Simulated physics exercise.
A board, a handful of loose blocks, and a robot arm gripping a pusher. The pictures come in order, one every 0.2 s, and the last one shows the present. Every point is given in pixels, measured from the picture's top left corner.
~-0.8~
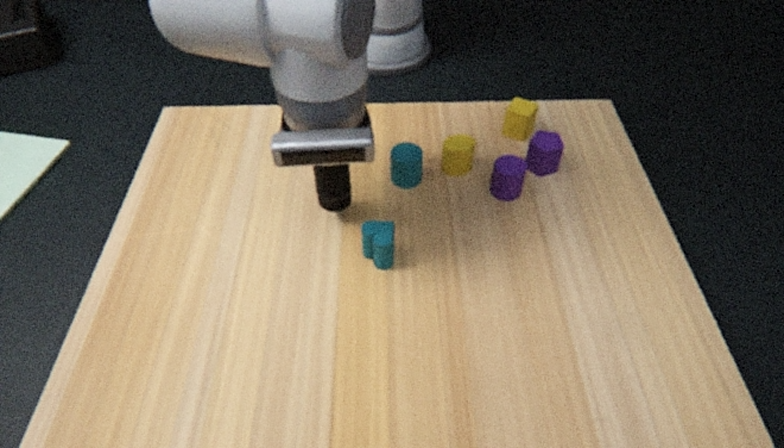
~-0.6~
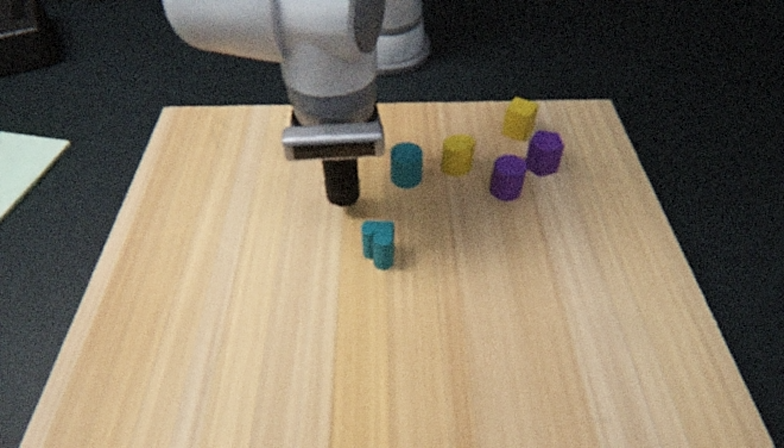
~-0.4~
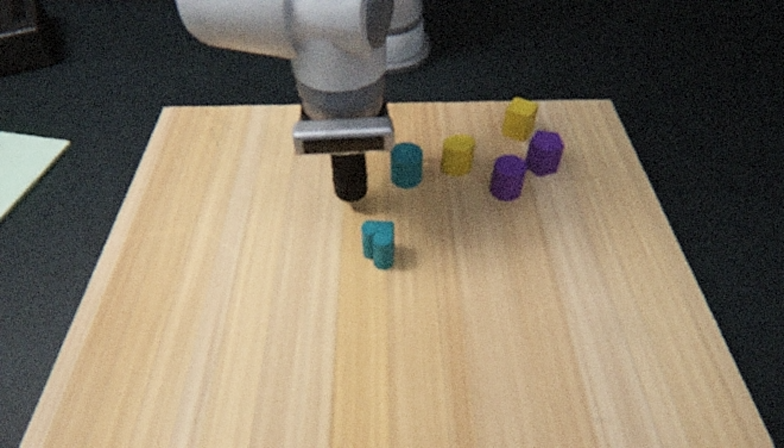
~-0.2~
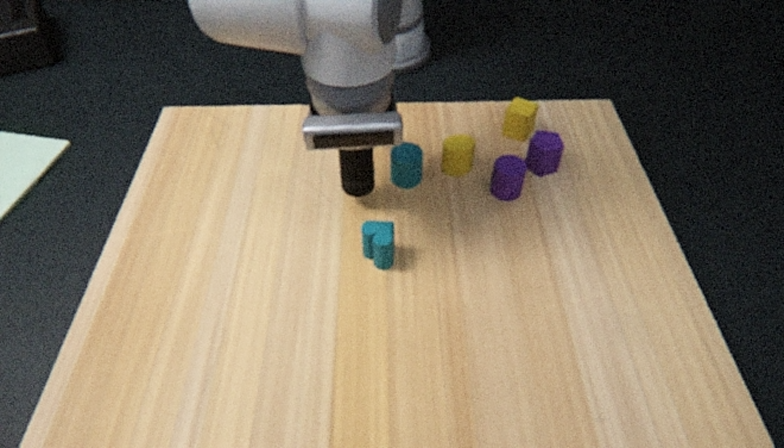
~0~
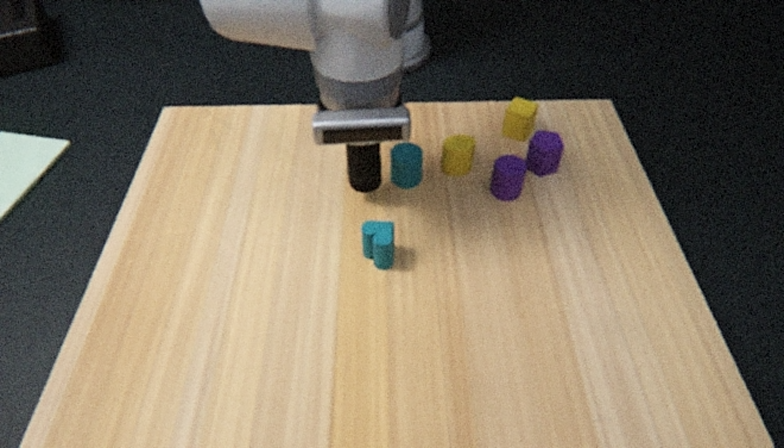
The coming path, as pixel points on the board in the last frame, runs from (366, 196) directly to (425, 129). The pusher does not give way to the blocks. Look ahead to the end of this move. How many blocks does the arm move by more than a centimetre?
One.
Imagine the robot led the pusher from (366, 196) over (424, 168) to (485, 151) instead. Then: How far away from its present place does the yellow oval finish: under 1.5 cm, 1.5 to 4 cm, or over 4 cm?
That one ends up more than 4 cm from where it is now.
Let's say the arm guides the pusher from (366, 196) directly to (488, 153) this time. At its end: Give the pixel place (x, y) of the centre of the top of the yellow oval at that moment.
(519, 124)
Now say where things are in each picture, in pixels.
The first frame shows pusher tip at (335, 201); block tops, turquoise circular block at (407, 152); yellow oval at (459, 142).
The second frame shows pusher at (343, 196); blocks unchanged.
The third frame shows pusher at (351, 191); blocks unchanged.
The fourth frame shows pusher at (358, 187); blocks unchanged.
The fifth frame shows pusher at (365, 182); turquoise circular block at (407, 152); yellow oval at (459, 142).
The first path, step by step. One third of the way, pusher at (387, 158); turquoise circular block at (420, 146).
Two thirds of the way, pusher at (407, 136); turquoise circular block at (428, 142).
At the end, pusher at (426, 115); turquoise circular block at (428, 142); yellow oval in place.
